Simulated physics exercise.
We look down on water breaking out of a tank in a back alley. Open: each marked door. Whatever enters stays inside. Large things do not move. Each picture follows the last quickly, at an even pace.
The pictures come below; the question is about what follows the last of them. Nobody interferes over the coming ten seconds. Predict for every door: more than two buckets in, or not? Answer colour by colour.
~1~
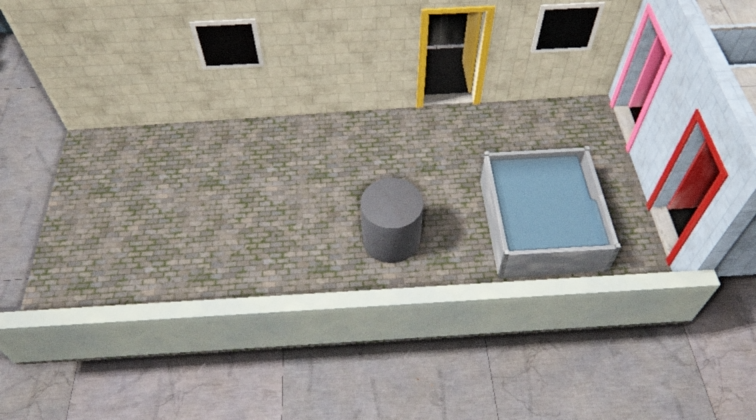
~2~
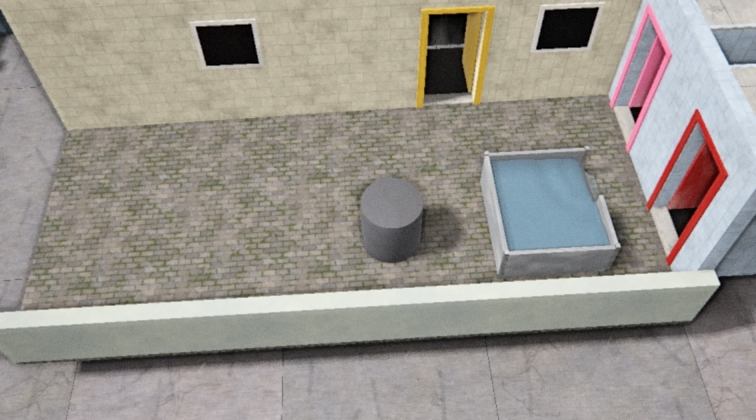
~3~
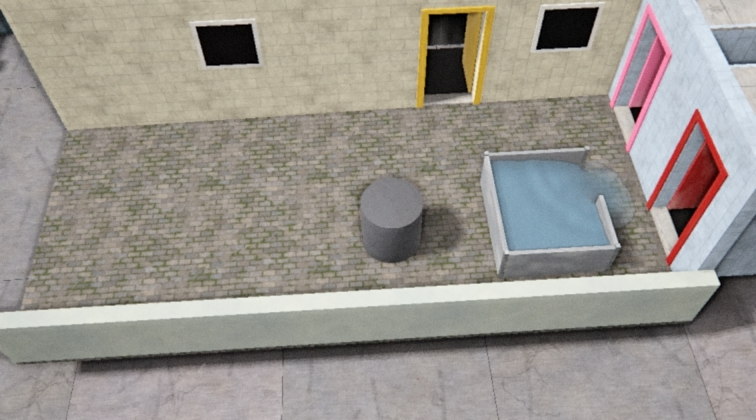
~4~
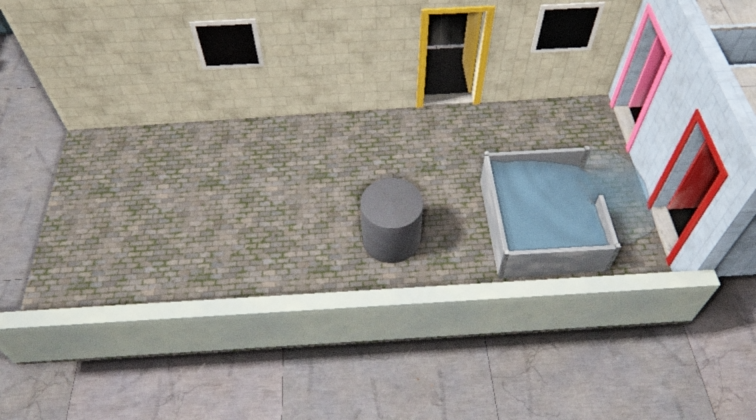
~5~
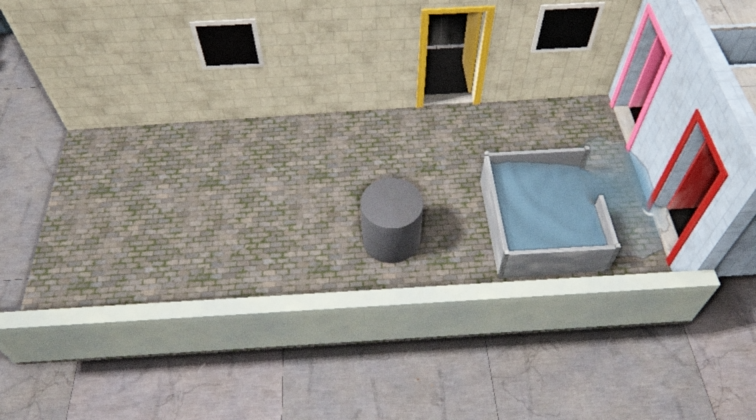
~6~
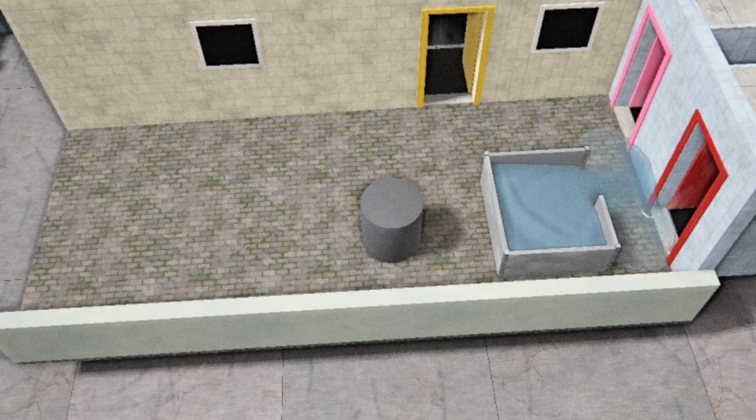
My prediction: Red door: Over two buckets. Yellow door: Two buckets at most. Pink door: Over two buckets.
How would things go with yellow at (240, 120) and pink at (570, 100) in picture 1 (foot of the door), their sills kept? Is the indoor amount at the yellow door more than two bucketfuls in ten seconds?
My answer is that the yellow door stays beneath the limit.
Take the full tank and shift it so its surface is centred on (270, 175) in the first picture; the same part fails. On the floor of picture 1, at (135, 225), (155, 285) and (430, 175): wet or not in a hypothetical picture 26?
My reading is missed by the flood first, missed by the flood next and hit by the flood last.
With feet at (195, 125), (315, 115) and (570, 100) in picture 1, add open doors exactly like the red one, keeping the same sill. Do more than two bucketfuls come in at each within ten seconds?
Well, the first one doesn't reach it, the next doesn't reach it, and the last overshoots.
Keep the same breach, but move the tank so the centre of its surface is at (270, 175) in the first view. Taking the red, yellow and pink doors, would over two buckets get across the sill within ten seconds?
Result - red door undershoots, yellow door overshoots, pink door overshoots.
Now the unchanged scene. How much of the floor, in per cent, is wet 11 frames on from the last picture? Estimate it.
Around 15 percent of it.
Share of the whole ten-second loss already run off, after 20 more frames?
About 25 per cent.
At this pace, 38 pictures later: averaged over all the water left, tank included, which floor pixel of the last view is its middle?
The water's middle lies around (471, 205).
A moment on, water covers 10 % of the floor; the red door under two buckets in, the yellow door not reached, the pink door under two buckets in.
Next, water covers 15 % of the floor; the red door over two buckets in, the yellow door not reached, the pink door under two buckets in.
Then, water covers 35 % of the floor; the red door over two buckets in, the yellow door wet at the sill, nothing in, the pink door over two buckets in.
Later, water covers 80 % of the floor; the red door over two buckets in, the yellow door wet at the sill, nothing in, the pink door over two buckets in.
In the end, water covers 95 % of the floor; the red door over two buckets in, the yellow door wet at the sill, nothing in, the pink door over two buckets in.
